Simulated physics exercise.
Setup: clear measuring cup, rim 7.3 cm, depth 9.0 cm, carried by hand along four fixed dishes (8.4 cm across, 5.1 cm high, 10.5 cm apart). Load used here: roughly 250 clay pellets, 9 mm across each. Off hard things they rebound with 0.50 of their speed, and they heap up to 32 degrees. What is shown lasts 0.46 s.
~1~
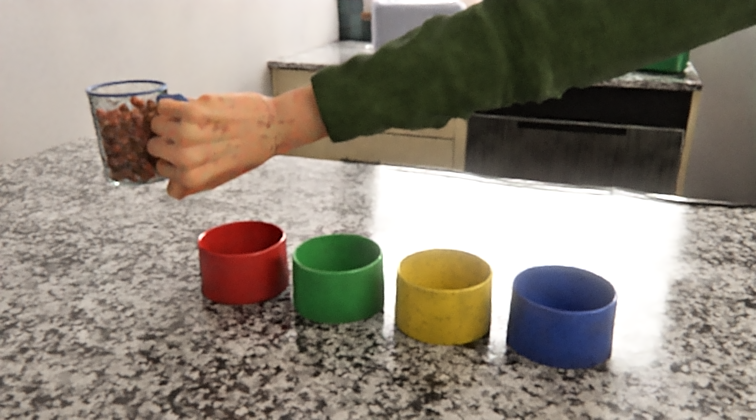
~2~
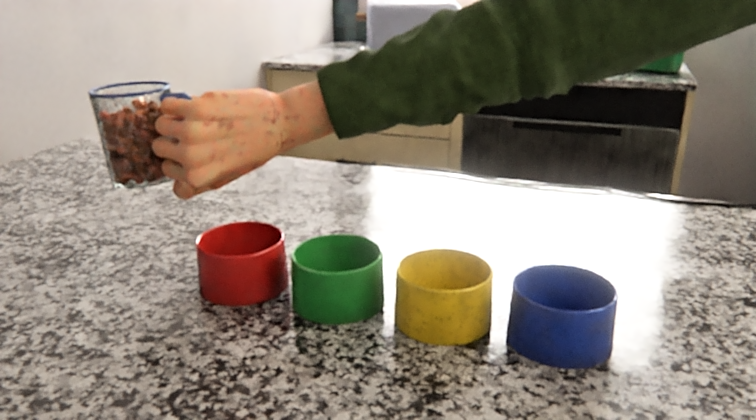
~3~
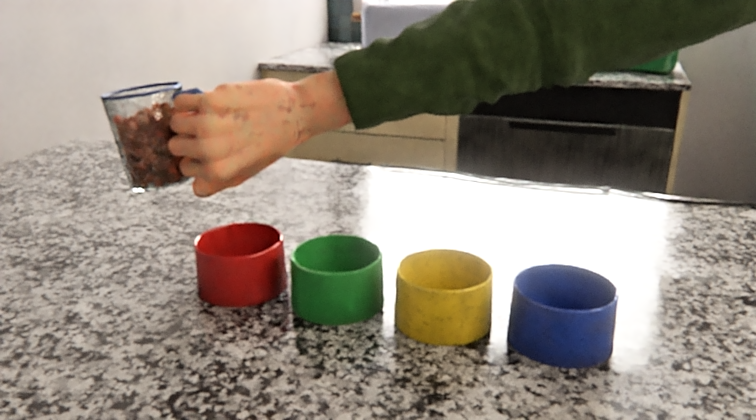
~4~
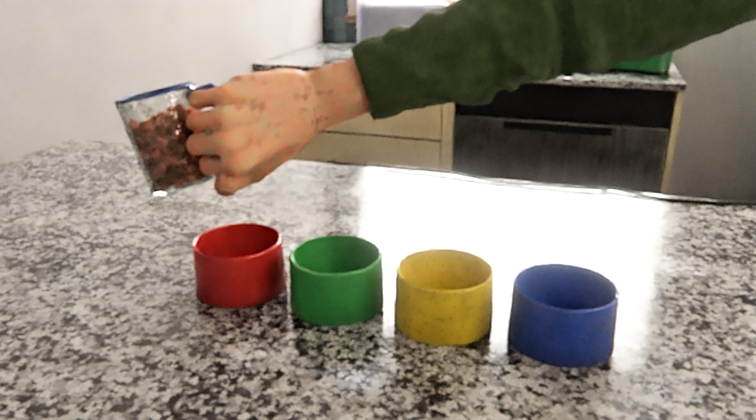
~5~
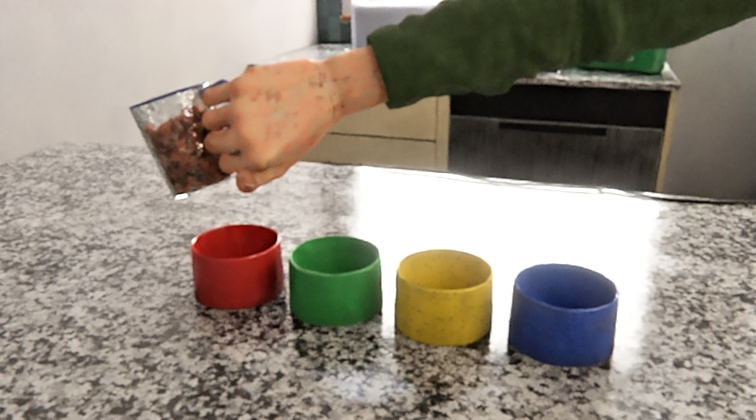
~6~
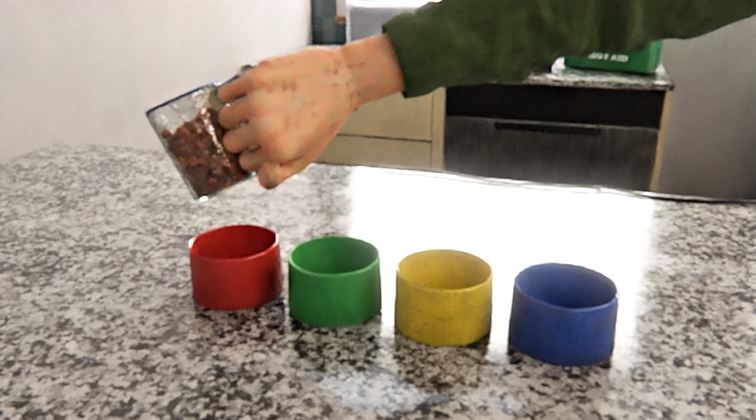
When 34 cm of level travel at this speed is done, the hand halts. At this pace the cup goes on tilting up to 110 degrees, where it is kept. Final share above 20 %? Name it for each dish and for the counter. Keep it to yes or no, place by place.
Place by place: Red no, blue no, green no, yellow yes, counter yes.
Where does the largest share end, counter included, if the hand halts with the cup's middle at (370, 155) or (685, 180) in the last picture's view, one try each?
First try: Green; second try: Blue.
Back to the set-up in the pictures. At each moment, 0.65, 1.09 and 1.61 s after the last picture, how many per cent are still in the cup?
In turn: 100, 100, 45.
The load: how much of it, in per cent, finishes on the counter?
Roughly 55 percent.
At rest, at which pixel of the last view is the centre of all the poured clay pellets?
When it all comes to rest, the middle is near (401, 304).
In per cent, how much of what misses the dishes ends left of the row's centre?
That works out to close to 60 per cent.
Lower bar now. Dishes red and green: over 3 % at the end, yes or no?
As for red, not so, and as for green, correct.
Then, 0.65 s after the last picture, tilt 64 degrees; cup holds 100 %.
Then, 1.09 s after the last picture, tilt 91 degrees; cup holds 100 %.
Then, 1.61 s after the last picture, tilt 110 degrees; cup holds 45 %, green 5 %, yellow 20 %.
In the end, red 0 %, blue 0 %, green 5 %, yellow 40 %, counter 55 %.
